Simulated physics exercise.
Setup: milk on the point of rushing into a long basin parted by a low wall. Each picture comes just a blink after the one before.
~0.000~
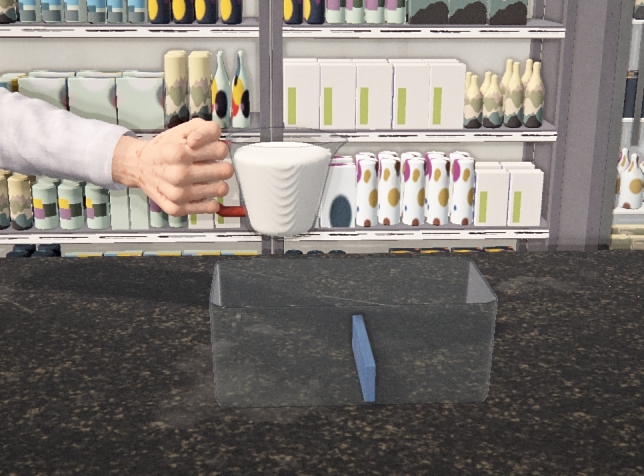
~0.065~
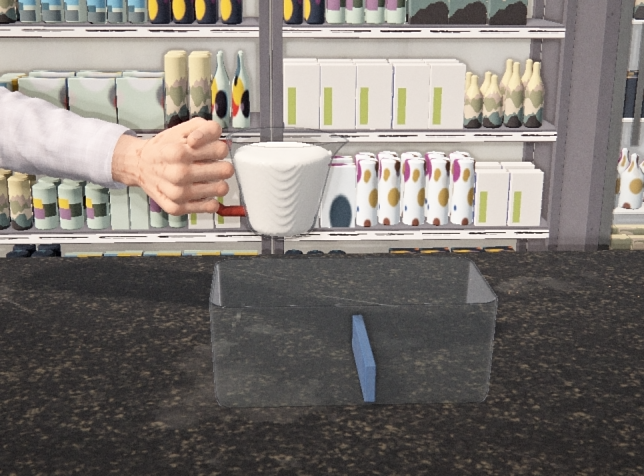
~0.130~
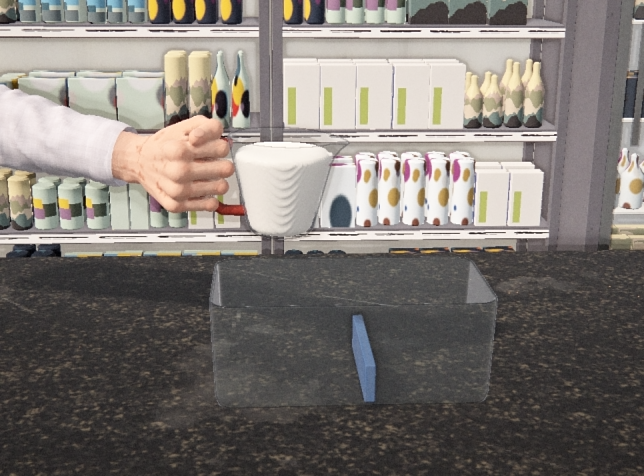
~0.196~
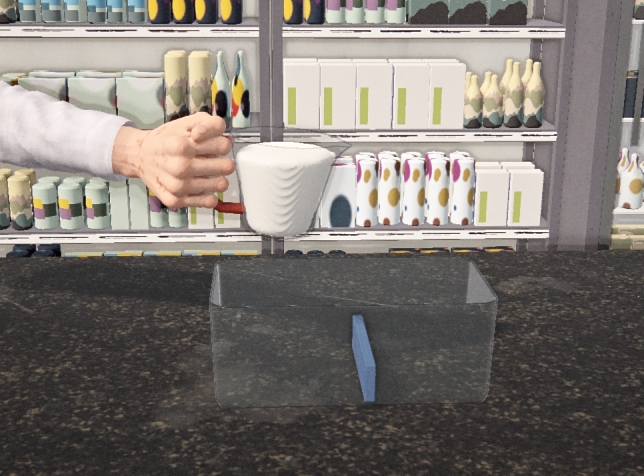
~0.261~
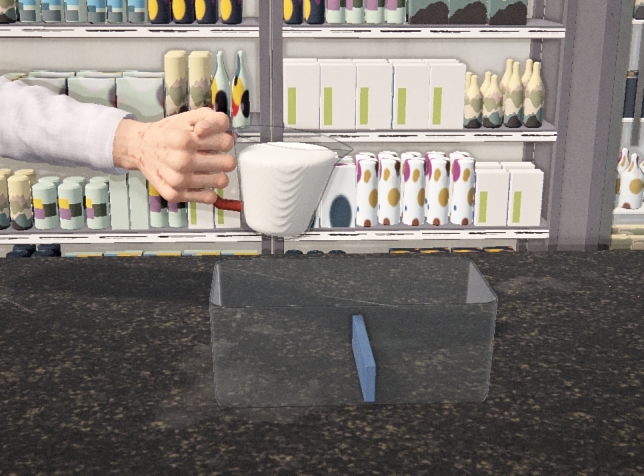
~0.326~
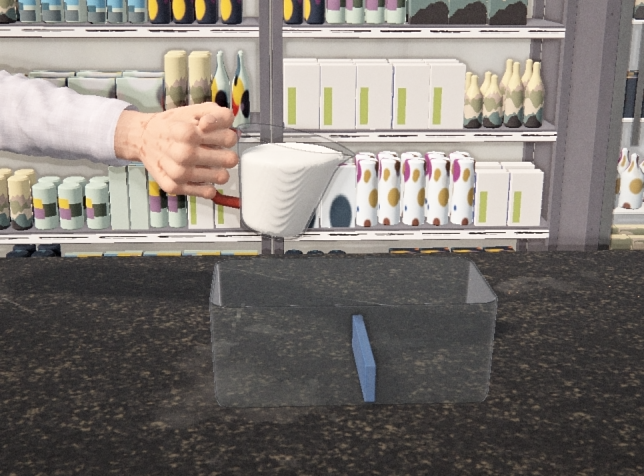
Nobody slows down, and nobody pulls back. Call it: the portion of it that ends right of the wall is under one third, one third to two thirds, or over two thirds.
Over two thirds.
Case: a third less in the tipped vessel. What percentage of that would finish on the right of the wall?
Near 80 in a hundred.
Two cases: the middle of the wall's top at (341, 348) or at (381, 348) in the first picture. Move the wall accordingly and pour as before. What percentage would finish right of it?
About 95 % and 75 %.
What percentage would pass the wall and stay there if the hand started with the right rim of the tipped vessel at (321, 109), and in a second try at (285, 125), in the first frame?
About 75 and 15 per cent.
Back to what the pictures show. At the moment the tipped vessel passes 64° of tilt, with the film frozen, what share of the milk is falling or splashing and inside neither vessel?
Around 20 in a hundred, more or less.
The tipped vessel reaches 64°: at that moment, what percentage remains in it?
Close to 65 per cent.
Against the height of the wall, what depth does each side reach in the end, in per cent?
About 0 per cent on the left and 60 per cent on the right.
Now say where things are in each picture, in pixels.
In the first frame, it leans 0°; its right rim is at (348, 139); the milk meets the walls at (233, 151) and (331, 151); the long basin's rim runs from (214, 284) to (483, 280); the wall's top is at (364, 340).
In the second frame, it leans 1°; its right rim is at (349, 139); the milk meets the walls at (234, 151) and (332, 151).
In the third frame, it leans 2°; its right rim is at (350, 141); the milk meets the walls at (235, 150) and (332, 152).
In the fourth frame, it leans 5°; its right rim is at (352, 144); the milk meets the walls at (236, 151) and (335, 152).
In the fifth frame, it leans 8°; its right rim is at (354, 148); the milk meets the walls at (238, 152) and (338, 153).
In the sixth frame, it leans 12°; its right rim is at (356, 153); the milk meets the walls at (241, 152) and (343, 153).
By 0.83 s the tilt is 64° and 65 per cent is still to pour, 0 is left of the wall and 17 right of it.
By 1.20 s the tilt is 99° and 8 per cent is still to pour, 5 is left of the wall and 80 right of it.
By 1.59 s the tilt is 110° and 0 per cent is still to pour, 11 is left of the wall and 89 right of it.
By 2.01 s the tilt is 110° and 0 per cent is still to pour, 11 is left of the wall and 89 right of it.
At rest 11 per cent lies left of the wall, 89 right of it and 0 outside.
